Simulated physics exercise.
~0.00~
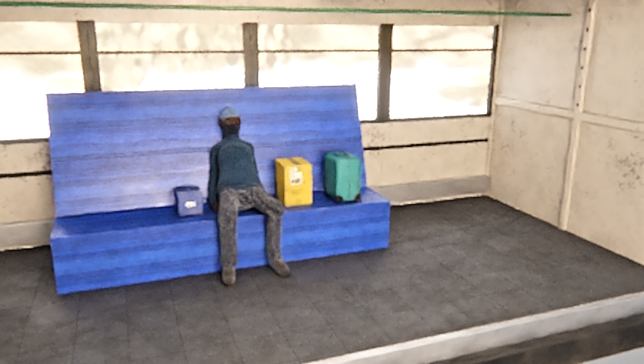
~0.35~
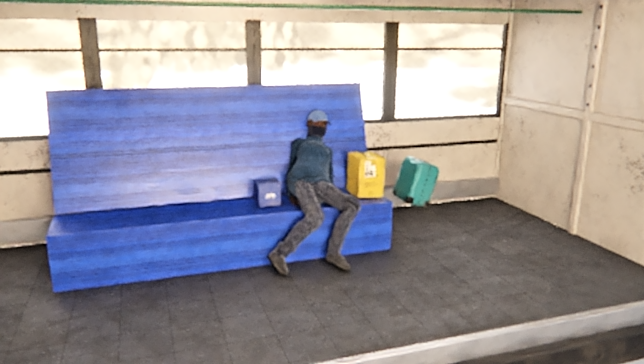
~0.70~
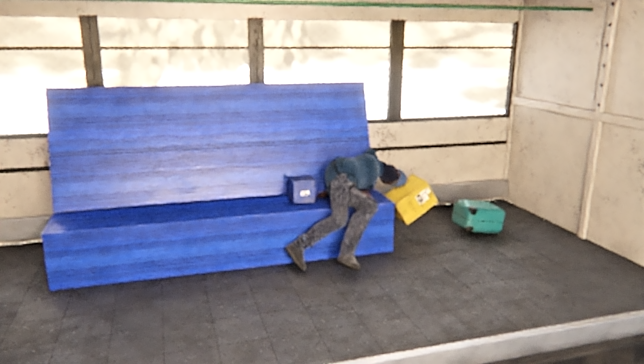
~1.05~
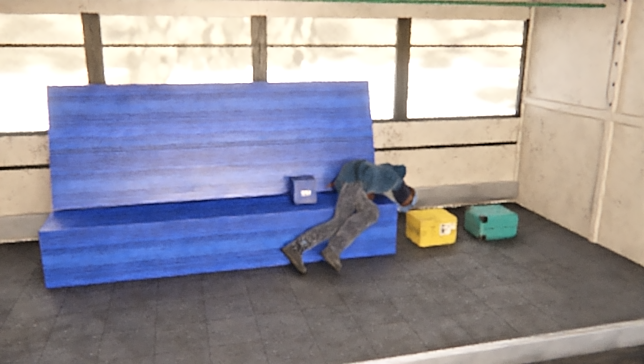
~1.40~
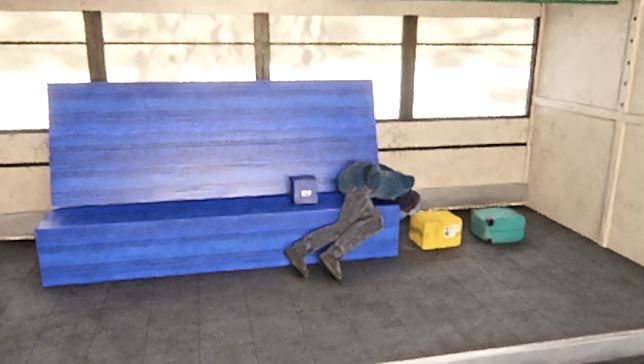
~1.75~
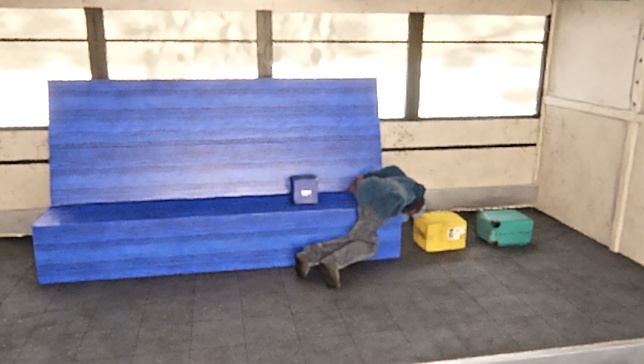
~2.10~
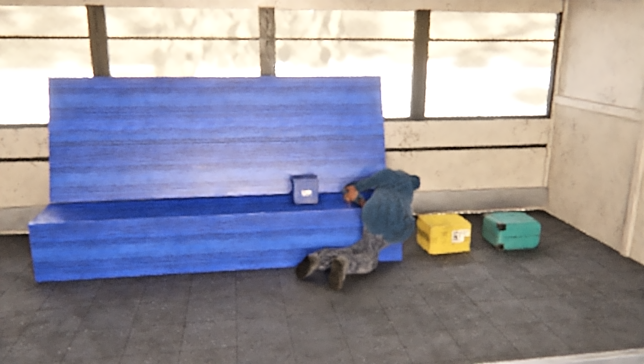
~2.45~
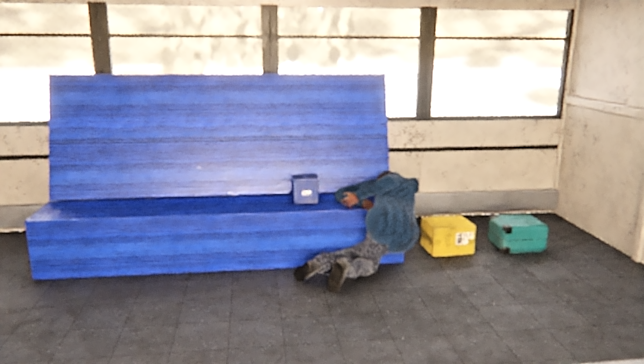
A slumped figure in a cap, seated on a long blue bench beside a small blue tub, a yellow pack and a teal case, slides to the right along with the bags. The teal case tips off the right end first and lands on its side on the dark floor. The yellow pack topples after it as the figure folds over the bench end, head down. The tub stops on the seat. The figure's hips then slip off the front, leaving the sleeper crumpled on the floor against the bench's right end, beside the two fallen bags.
